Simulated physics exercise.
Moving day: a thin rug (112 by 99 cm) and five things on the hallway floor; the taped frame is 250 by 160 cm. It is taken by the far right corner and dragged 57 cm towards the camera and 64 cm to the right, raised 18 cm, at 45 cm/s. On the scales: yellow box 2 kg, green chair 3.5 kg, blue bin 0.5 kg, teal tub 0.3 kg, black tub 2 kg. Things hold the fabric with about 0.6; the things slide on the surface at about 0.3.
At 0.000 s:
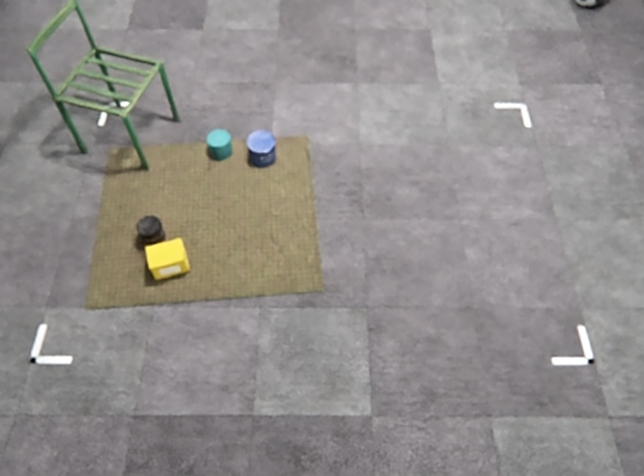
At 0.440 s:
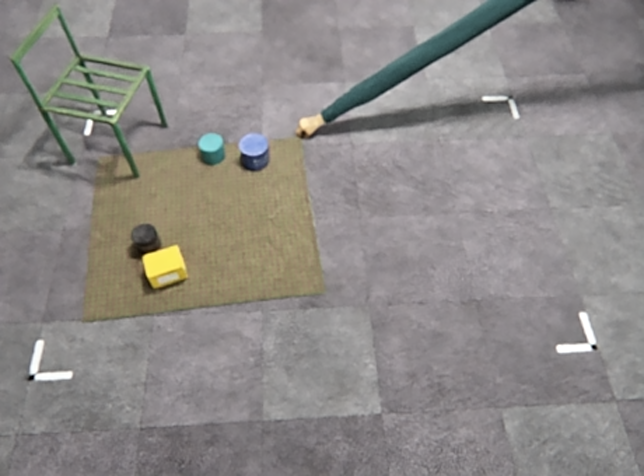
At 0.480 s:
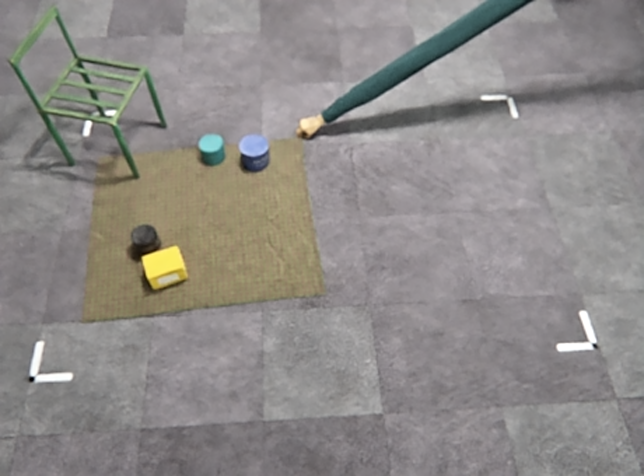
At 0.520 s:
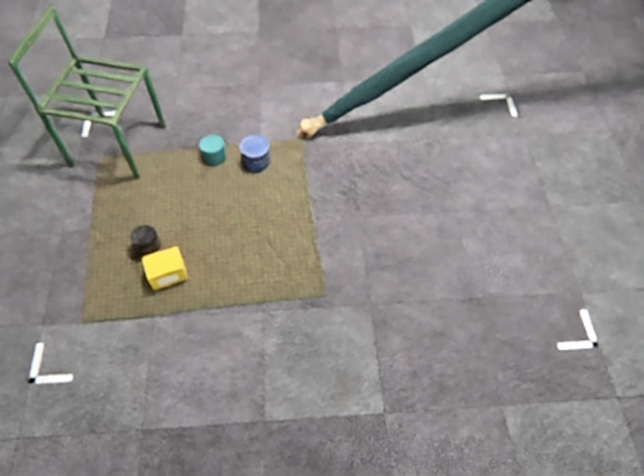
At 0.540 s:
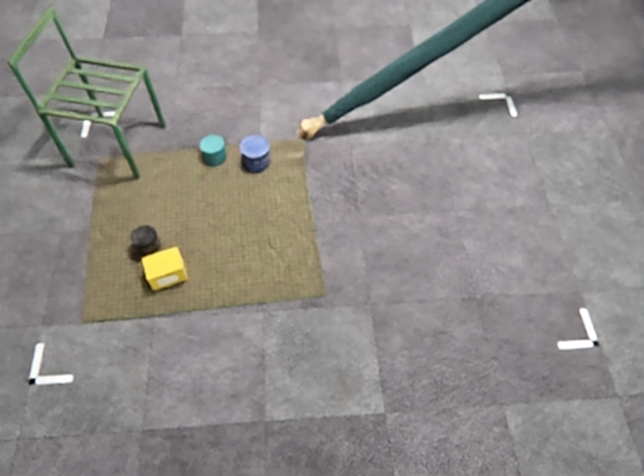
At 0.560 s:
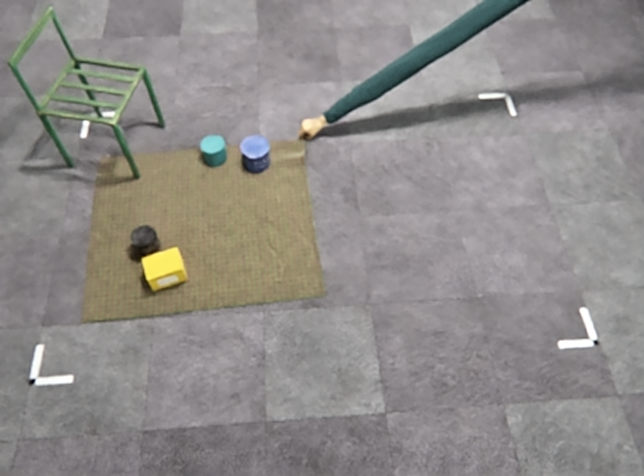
A thin brown rug lies on a grey tiled floor marked with white corner brackets, seen from above at an angle. A blue bin and a teal tub sit near its far edge, a black tub and a yellow box near its left side, and a green chair stands at the far left corner. The view shifts slightly as a green-sleeved arm appears, gripping the far right corner, then everything stays almost still.
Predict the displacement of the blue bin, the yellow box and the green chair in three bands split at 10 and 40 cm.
In order: The blue bin travels a long way; the yellow box moves a moderate way; the green chair travels a long way.
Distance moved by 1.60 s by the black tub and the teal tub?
Black tub 15 cm, teal tub 45 cm.
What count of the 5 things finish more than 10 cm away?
I count 5.
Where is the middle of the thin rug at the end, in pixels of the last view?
Around (294, 234).
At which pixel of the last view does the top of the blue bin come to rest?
Around (377, 196).
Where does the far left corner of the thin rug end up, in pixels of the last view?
At about (266, 129).
After 1.1 s, middle of the thin rug at (216, 225); blue bin 22 cm off its start, green chair 11 cm off its start, teal tub 21 cm off its start.
After 1.6 s, middle of the thin rug at (236, 228); blue bin 41 cm off its start, green chair 27 cm off its start, yellow box 6 cm off its start.
After 2.1 s, middle of the thin rug at (269, 232); blue bin 61 cm off its start at (350, 199), green chair 47 cm off its start at (186, 92), yellow box 18 cm off its start at (199, 248).
After 2.6 s, middle of the thin rug at (293, 234); blue bin 74 cm off its start, green chair 54 cm off its start, yellow box 30 cm off its start.
After 3.2 s, middle of the thin rug at (294, 234); blue bin 74 cm off its start at (377, 196), green chair 54 cm off its start at (201, 92), yellow box 30 cm off its start at (225, 246), teal tub on its side, 84 cm off its start at (352, 203).
